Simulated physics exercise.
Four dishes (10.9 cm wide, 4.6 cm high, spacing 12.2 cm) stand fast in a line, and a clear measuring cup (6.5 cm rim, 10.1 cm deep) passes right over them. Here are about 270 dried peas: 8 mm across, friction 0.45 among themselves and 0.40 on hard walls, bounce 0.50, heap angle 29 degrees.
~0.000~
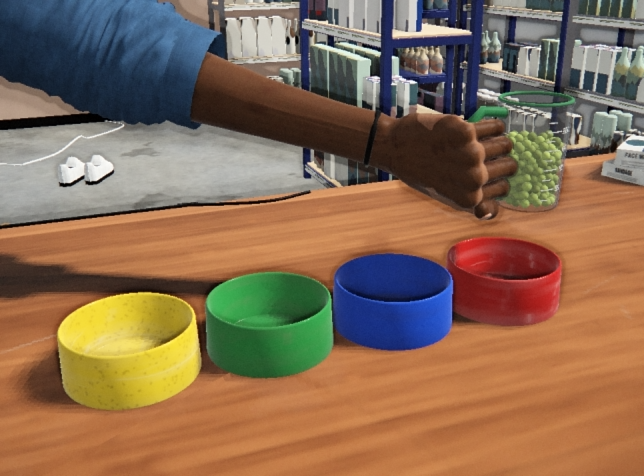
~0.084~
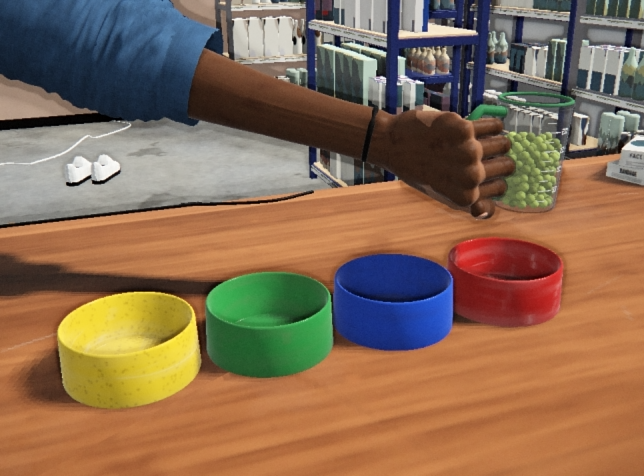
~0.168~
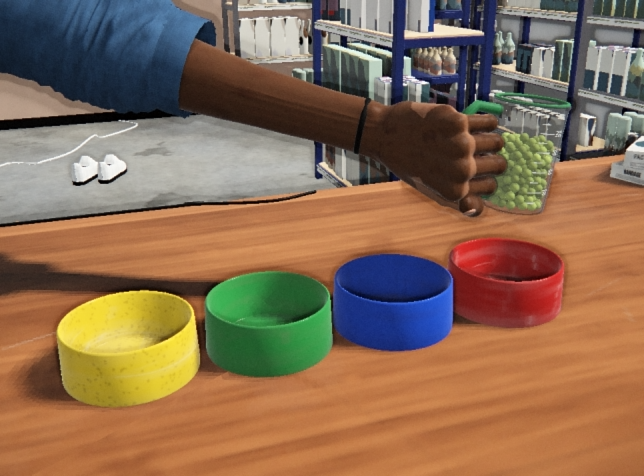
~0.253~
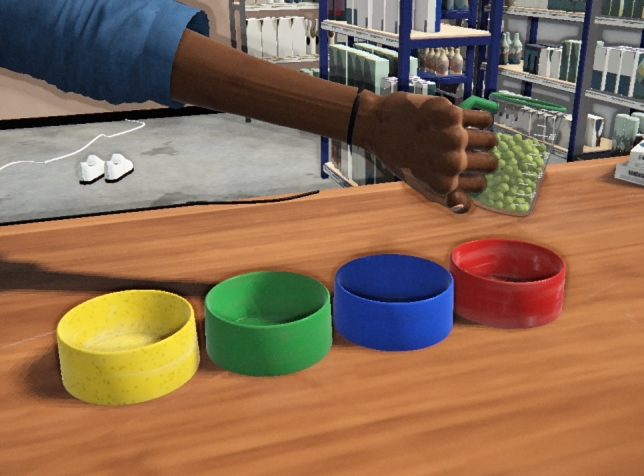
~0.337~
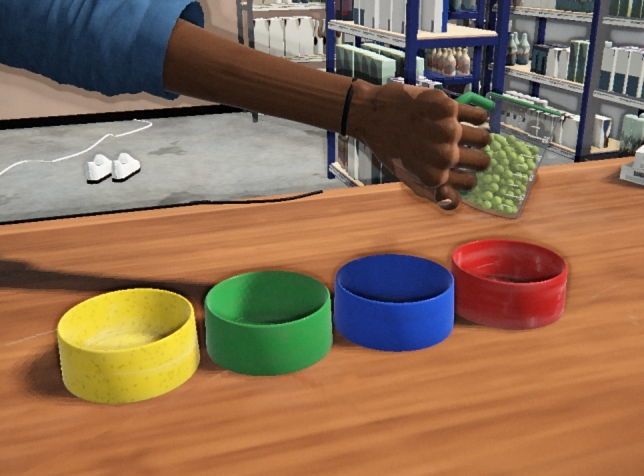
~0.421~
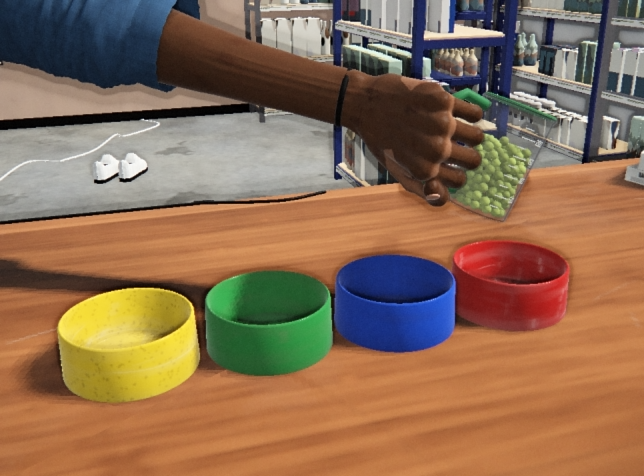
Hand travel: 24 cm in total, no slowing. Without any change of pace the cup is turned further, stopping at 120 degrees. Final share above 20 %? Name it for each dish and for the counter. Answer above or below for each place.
Red dish: Below, blue dish: Above, green dish: Below, yellow dish: Below, counter: Below.
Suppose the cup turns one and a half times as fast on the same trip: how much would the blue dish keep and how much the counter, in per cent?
Blue 80; counter 20.
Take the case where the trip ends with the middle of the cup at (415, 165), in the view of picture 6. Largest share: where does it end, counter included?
Result: Biggest portion at red.
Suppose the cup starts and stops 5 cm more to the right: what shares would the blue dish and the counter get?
In that case the blue dish gets 90 and the counter 0.
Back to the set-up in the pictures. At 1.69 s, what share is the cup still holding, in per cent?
My estimate is about 100 per cent.
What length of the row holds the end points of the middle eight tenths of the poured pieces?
Roughly 6 cm of the row.
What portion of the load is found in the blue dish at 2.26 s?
By that moment, around 90 percent has got there.
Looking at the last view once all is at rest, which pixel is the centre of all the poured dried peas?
About (391, 307).
Then, at 1.18 s, tilt 69 degrees; cup holds 100 %.
Then, at 1.69 s, tilt 101 degrees; cup holds 100 %.
Then, at 2.26 s, tilt 120 degrees; cup holds 5 %, blue 90 %.
By 2.9 s all is still; red 0 %, blue 100 %, green 0 %, yellow 0 %, counter 0 %.
